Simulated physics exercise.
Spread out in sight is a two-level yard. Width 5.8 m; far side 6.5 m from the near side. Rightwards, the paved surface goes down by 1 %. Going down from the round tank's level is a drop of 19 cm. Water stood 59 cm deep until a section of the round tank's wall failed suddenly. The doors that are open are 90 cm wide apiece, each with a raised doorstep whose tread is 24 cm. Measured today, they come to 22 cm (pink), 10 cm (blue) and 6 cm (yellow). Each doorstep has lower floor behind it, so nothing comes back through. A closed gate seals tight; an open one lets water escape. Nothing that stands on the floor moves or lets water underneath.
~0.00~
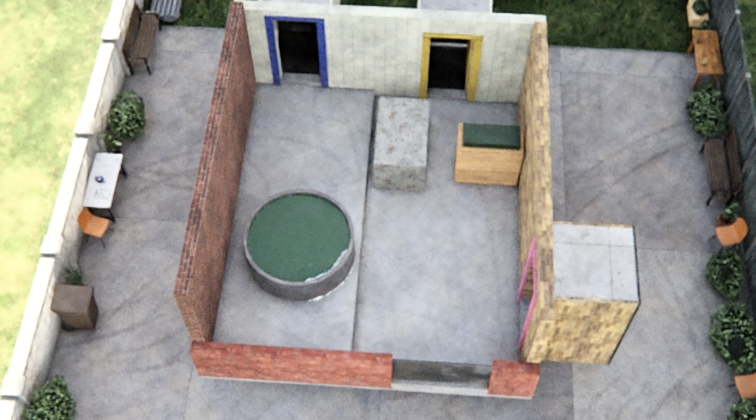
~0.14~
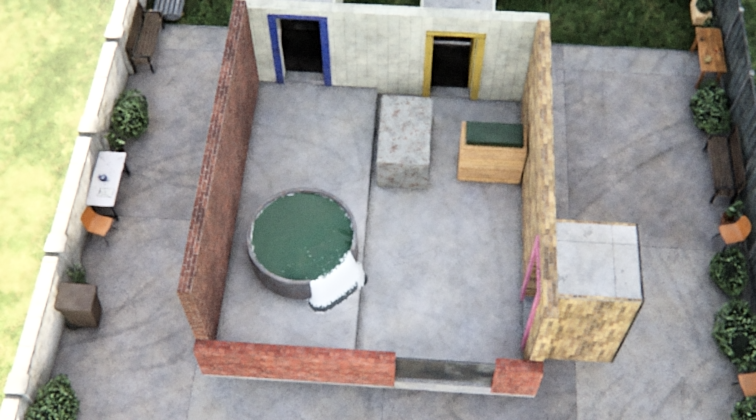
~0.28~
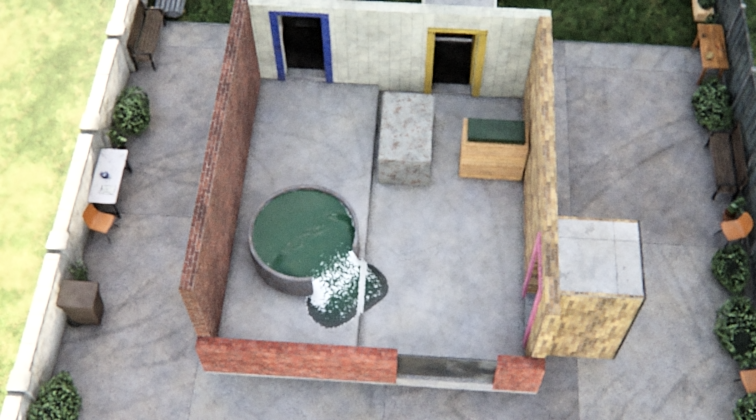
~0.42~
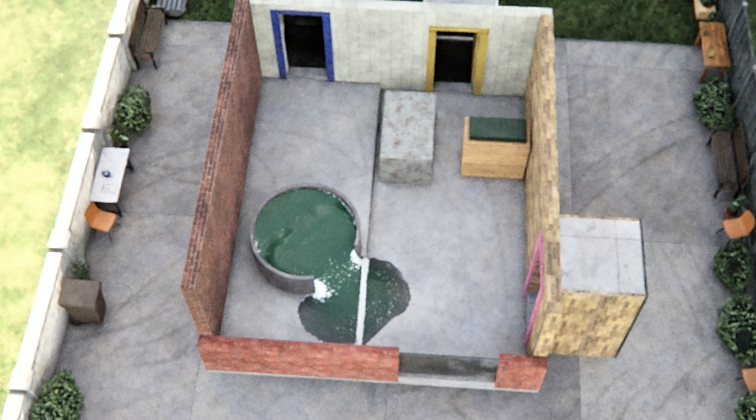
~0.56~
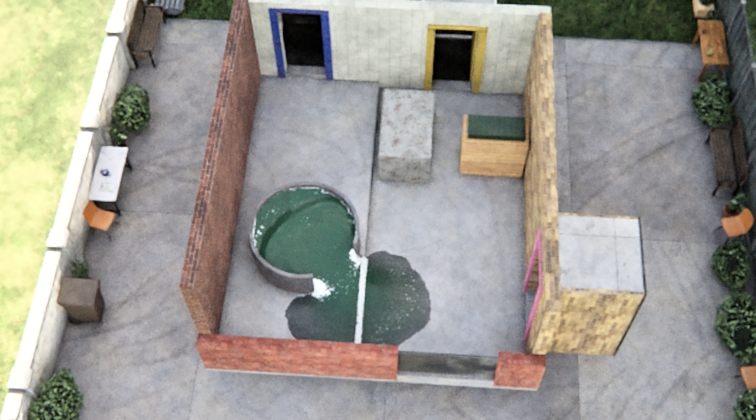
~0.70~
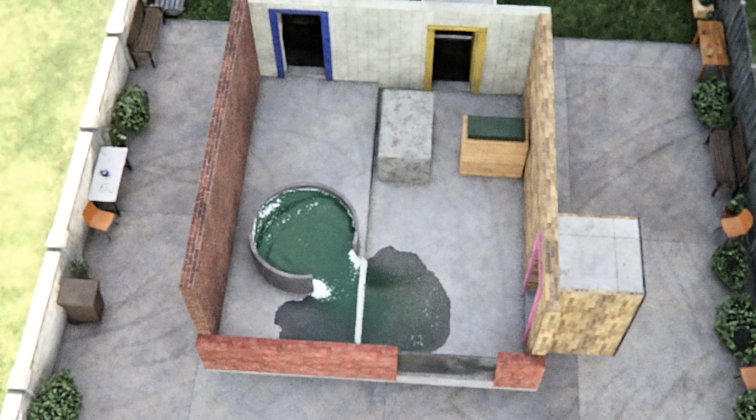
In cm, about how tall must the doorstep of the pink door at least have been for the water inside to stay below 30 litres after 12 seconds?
It would have had to be close to 22.5 cm tall.
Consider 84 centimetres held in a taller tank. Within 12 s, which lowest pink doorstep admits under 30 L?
About 34 centimetres.
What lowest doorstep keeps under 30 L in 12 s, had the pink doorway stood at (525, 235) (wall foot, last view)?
Roughly 8.5 cm.
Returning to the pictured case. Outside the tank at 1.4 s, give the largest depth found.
Max depth: Around 39 cm.
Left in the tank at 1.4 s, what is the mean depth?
About 37 centimetres.
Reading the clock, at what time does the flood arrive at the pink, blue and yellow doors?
Log: Pink = 1.4 s, blue = not in the 12 s, yellow = 5.0 s.
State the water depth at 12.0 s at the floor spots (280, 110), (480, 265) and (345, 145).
Approx. 0 / 6 / 0 cm.
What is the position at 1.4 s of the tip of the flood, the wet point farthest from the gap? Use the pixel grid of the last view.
Lab note: Front tip approx. at (525, 372).
After 1.4 s water covers 25 % of the floor, deepest (39 cm) near (525, 372); it has not reached the pink door.
After 3.0 s water covers 35 % of the floor, deepest (33 cm) near (496, 370); 29 cm at the pink door, 19 litres in over its 22 cm doorstep.
After 12.0 s water covers 70 % of the floor, deepest (16 cm) near (525, 372); 12 cm at the pink door, 33 litres in over its 22 cm doorstep.
At the pink door as built, the water arrived by 1.5 s and peaked near 29 cm at 2.8 s.
Run again over the same 12 s with other heights there, 52 litres in over 19.5 cm, 12 litres over 26.5 cm. The limit of 30 litres is kept from about 22.5 cm up.
